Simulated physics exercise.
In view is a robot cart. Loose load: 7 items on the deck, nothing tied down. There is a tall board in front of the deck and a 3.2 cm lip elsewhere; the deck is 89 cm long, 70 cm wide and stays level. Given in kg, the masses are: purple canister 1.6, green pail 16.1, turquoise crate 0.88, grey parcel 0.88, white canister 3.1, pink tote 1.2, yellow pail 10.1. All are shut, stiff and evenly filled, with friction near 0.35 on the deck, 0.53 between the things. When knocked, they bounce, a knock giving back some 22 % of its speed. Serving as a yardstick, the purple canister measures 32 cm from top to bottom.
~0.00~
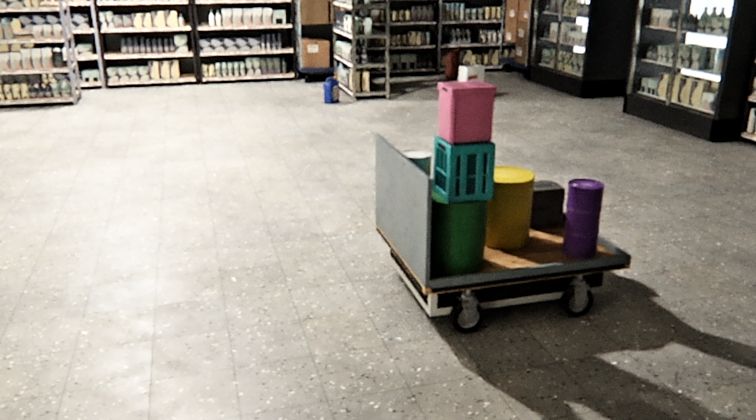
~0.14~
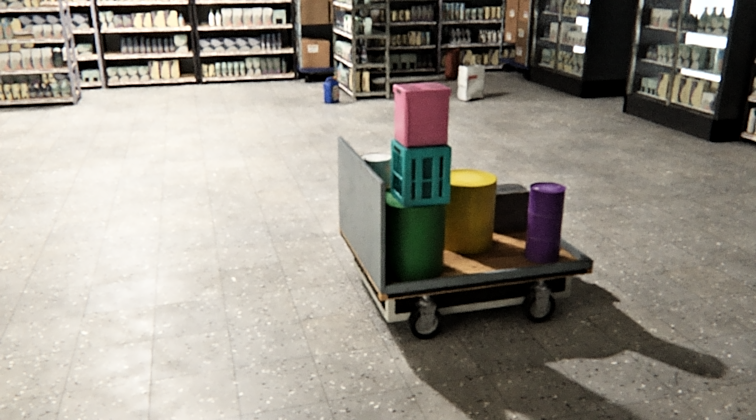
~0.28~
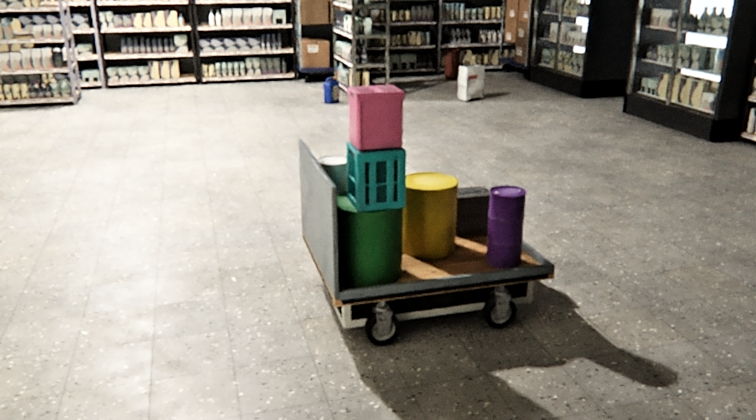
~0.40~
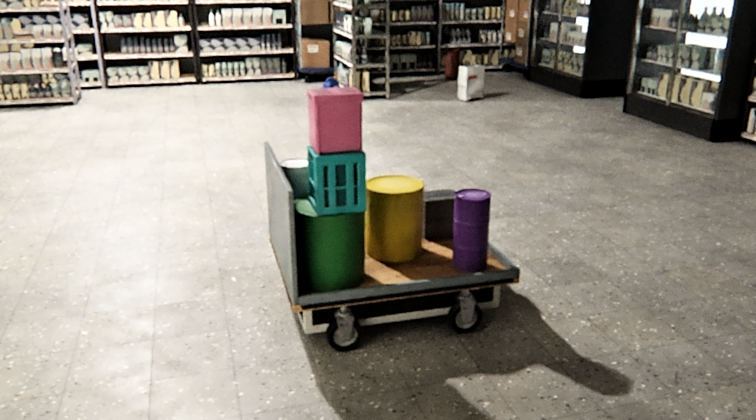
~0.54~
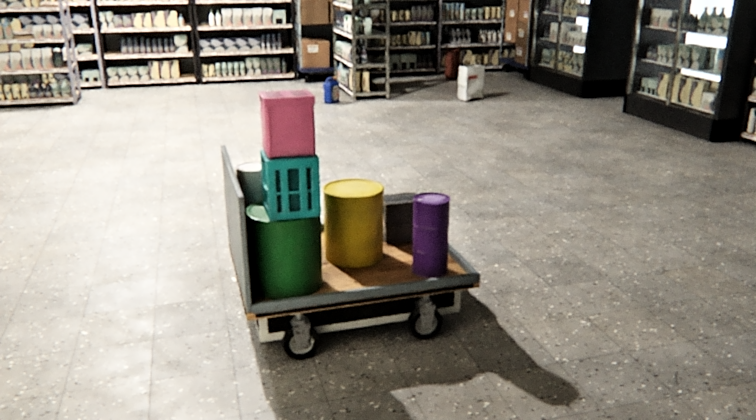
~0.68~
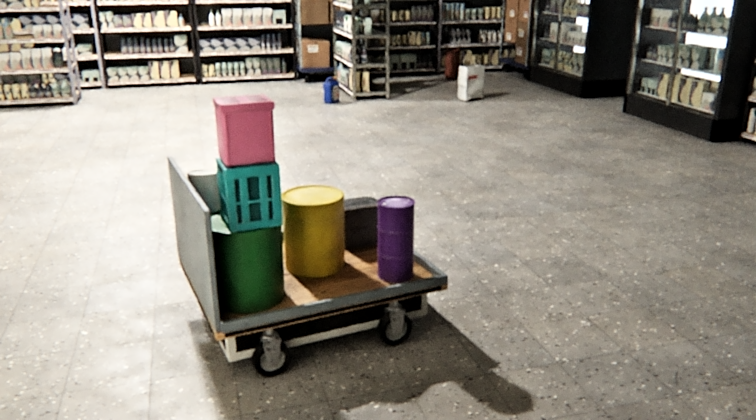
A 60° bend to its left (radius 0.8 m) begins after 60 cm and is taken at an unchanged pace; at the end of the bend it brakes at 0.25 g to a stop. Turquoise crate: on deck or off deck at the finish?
On deck.
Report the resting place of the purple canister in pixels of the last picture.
End point: Approx. (235, 349).
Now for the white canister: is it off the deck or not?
When everything stops, the white canister is out of bounds.
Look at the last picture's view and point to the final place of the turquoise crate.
In the end it sits at around (56, 378).
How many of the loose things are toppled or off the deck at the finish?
I count 1.
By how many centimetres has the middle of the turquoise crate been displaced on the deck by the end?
Roughly 8 cm.
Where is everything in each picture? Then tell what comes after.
The first picture shows cart 0 cm along; turquoise crate (463, 168); purple canister (583, 219).
The second picture shows cart 18 cm along; grey parcel (505, 207).
The third picture shows cart 36 cm along; pink tote (376, 118); yellow pail (428, 215).
The fourth picture shows cart 52 cm along; purple canister (471, 231); green pail (330, 241).
The fifth picture shows cart 70 cm along; grey parcel (401, 217).
The sixth picture shows cart 88 cm along, turned 10°; turquoise crate (249, 191) moved 3 cm; pink tote (245, 130) moved 3 cm.
After 0.88 s, cart 114 cm along, turned 28°; turquoise crate moved 8 cm near (201, 214); white canister 38° off upright; pink tote moved 8 cm.
After 1.18 s, cart 153 cm along, turned 55°; white canister now off the deck; turquoise crate moved 8 cm near (178, 266); pink tote moved 8 cm.
After 1.48 s, cart 190 cm along, turned 60°; turquoise crate moved 7 cm near (112, 333); pink tote moved 8 cm; green pail moved 7 cm.
In the end (2.3 s), off the deck, white canister; the other 6 under 10 cm from the start. In the last view, turquoise crate near (56, 378).
